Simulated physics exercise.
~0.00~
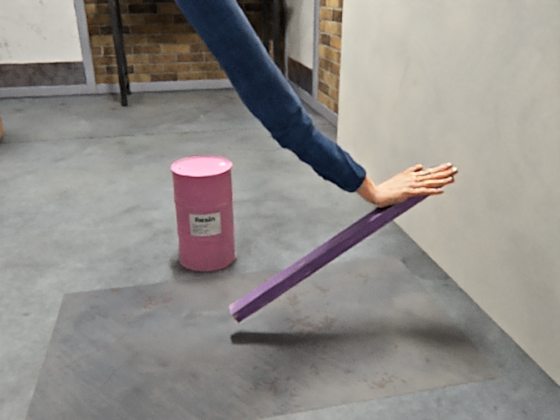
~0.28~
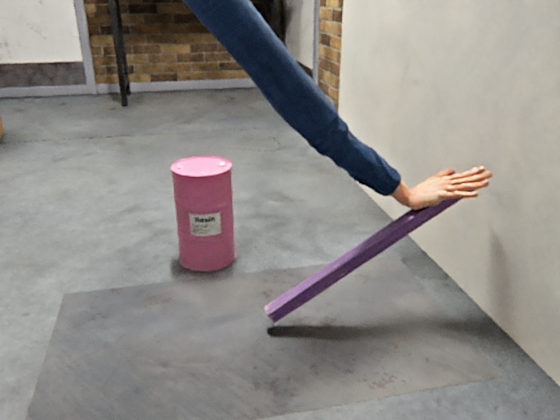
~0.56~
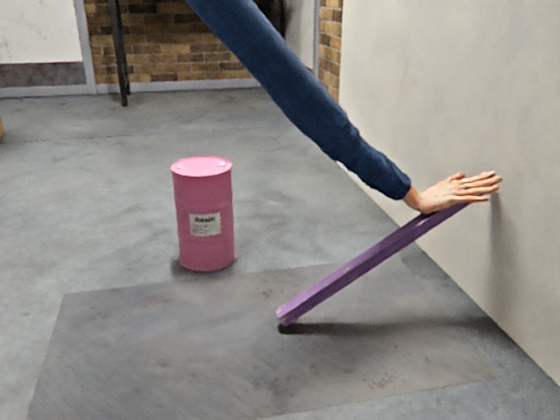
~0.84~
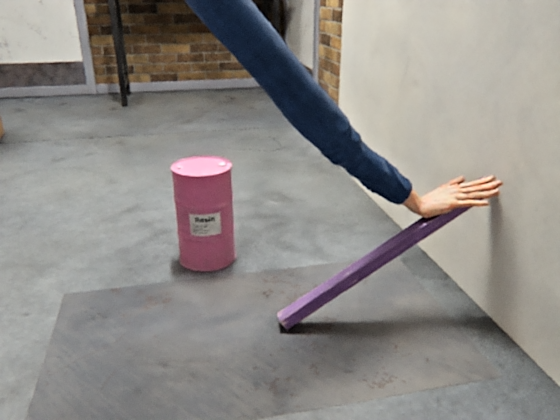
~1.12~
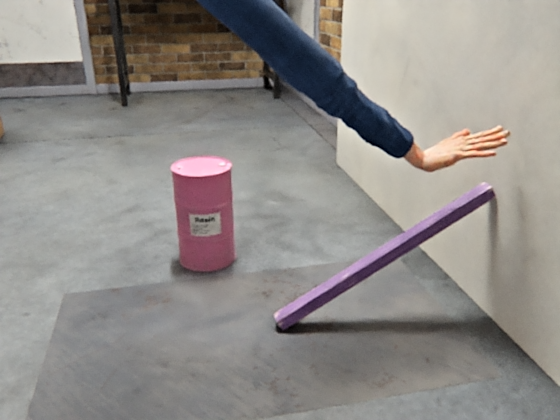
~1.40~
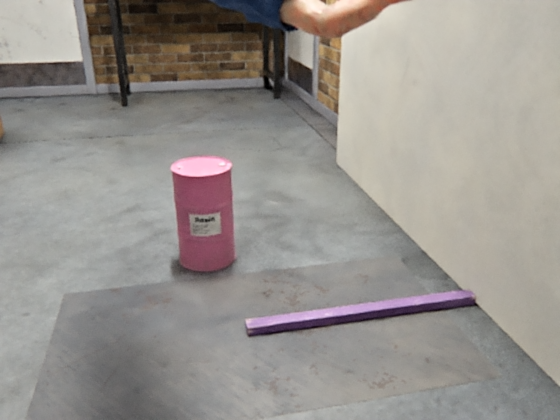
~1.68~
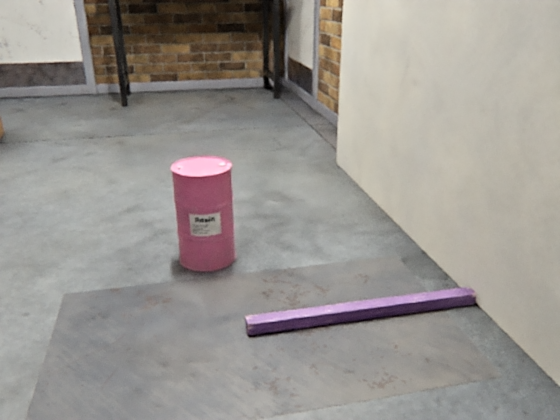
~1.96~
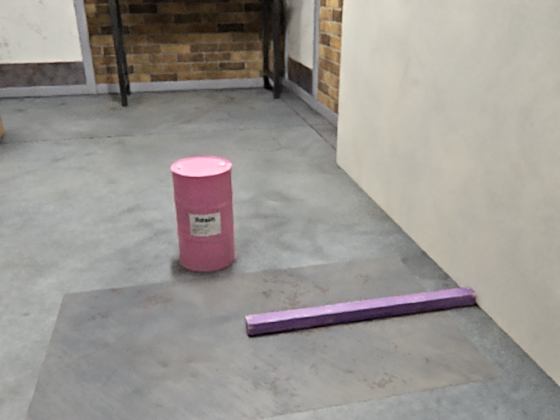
A purple pole slid down to the floor after a hand leaned it against the wall on the right and let go, ending up lying flat with one end by the wall, while a pink canister stood undisturbed nearby.
